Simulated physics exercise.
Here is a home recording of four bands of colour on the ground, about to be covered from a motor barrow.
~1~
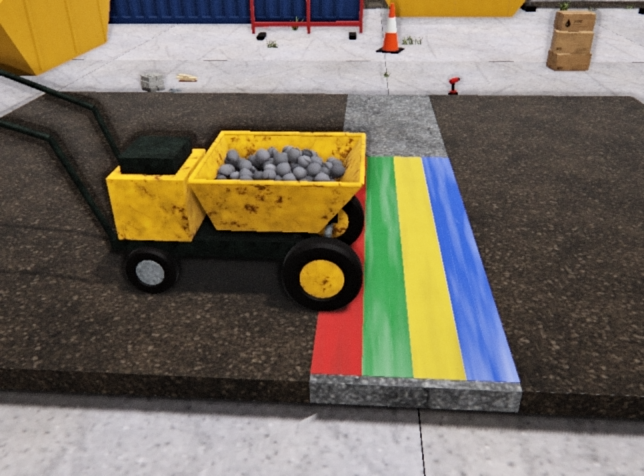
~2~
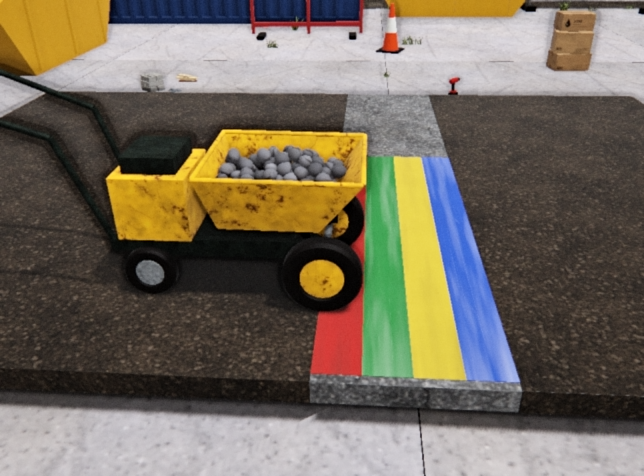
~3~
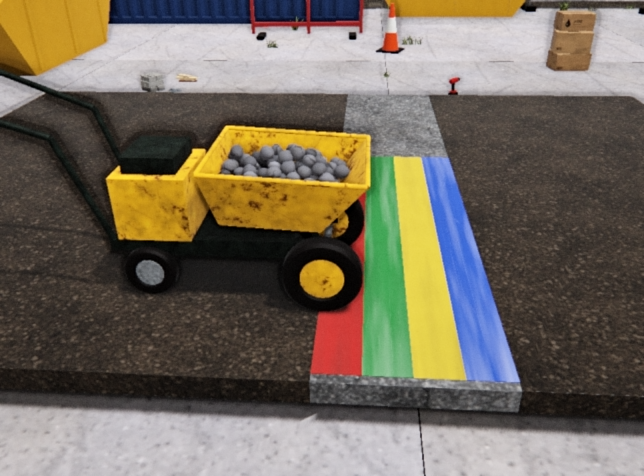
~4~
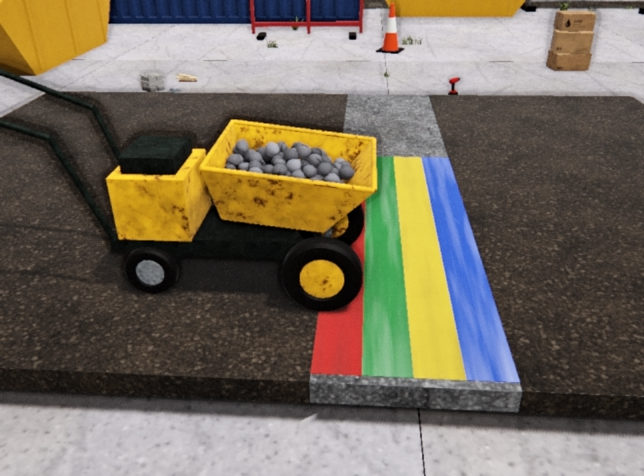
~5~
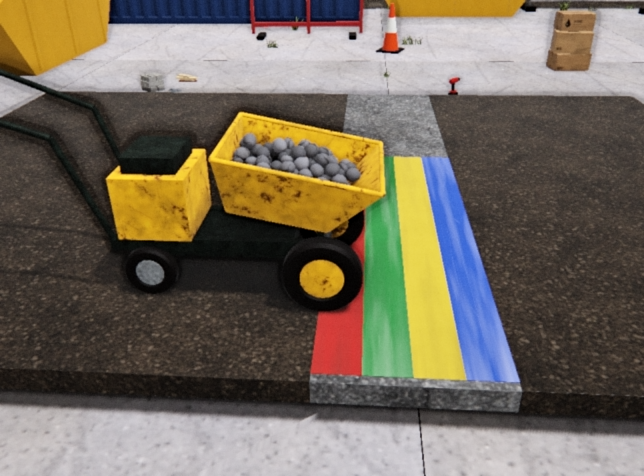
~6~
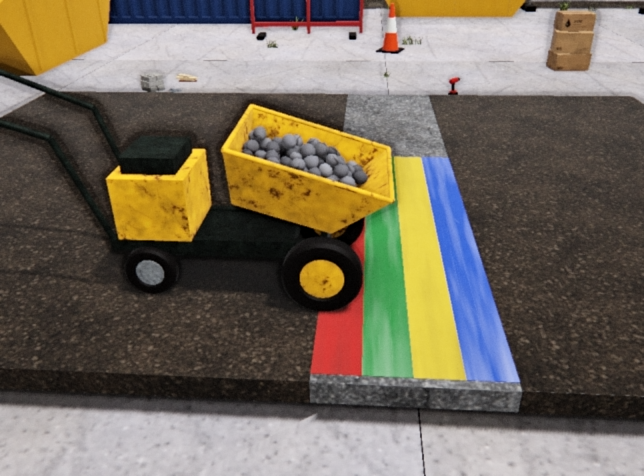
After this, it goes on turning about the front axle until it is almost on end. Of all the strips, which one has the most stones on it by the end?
Most stones end on the blue strip.
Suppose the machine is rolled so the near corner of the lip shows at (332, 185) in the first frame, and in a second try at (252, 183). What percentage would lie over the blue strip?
The shares come out close to 30 and 10 per cent, in that order.
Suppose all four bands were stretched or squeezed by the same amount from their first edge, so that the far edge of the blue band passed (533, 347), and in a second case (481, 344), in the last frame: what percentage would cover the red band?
About 0 %, then 0 %.
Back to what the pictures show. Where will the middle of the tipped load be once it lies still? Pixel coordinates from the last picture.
Close to (472, 271), more or less.
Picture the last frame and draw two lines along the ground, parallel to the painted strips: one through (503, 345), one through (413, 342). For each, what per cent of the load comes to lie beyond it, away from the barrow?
Estimate, first then second: 30 %, 80 %.
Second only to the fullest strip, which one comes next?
That yellow strip.
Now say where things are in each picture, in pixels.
In the first frame, lip of the skip (361, 185), level; top of the load (281, 160), round cobbles; red strip (339, 335); green strip (386, 336); yellow strip (434, 338); blue strip (482, 340).
In the second frame, lip of the skip (363, 186), level; top of the load (282, 160).
In the third frame, lip of the skip (367, 188), tipped barely; top of the load (275, 168).
In the fourth frame, lip of the skip (374, 191), tipped a little; top of the load (280, 165).
In the fifth frame, lip of the skip (383, 195), tipped a little; top of the load (287, 162).
In the sixth frame, lip of the skip (392, 201), tipped clearly; top of the load (274, 162); red strip (339, 335); green strip (386, 336); yellow strip (434, 338); blue strip (482, 340).
Just after the last frame, skip tipped steeply; every one in the skip.
A moment on, skip tipped right over; roughly two thirds in the skip; about a tenth over the yellow strip; roughly a quarter over the blue strip.
Further on, skip tipped right over; roughly a quarter in the skip; about a tenth over the yellow strip; roughly a third over the blue strip; roughly a quarter off the paint.
When it is over, skip tipped right over; roughly a quarter in the skip; not one over the red strip; not one over the green strip; about a tenth over the yellow strip; roughly a third over the blue strip; roughly a quarter off the paint.
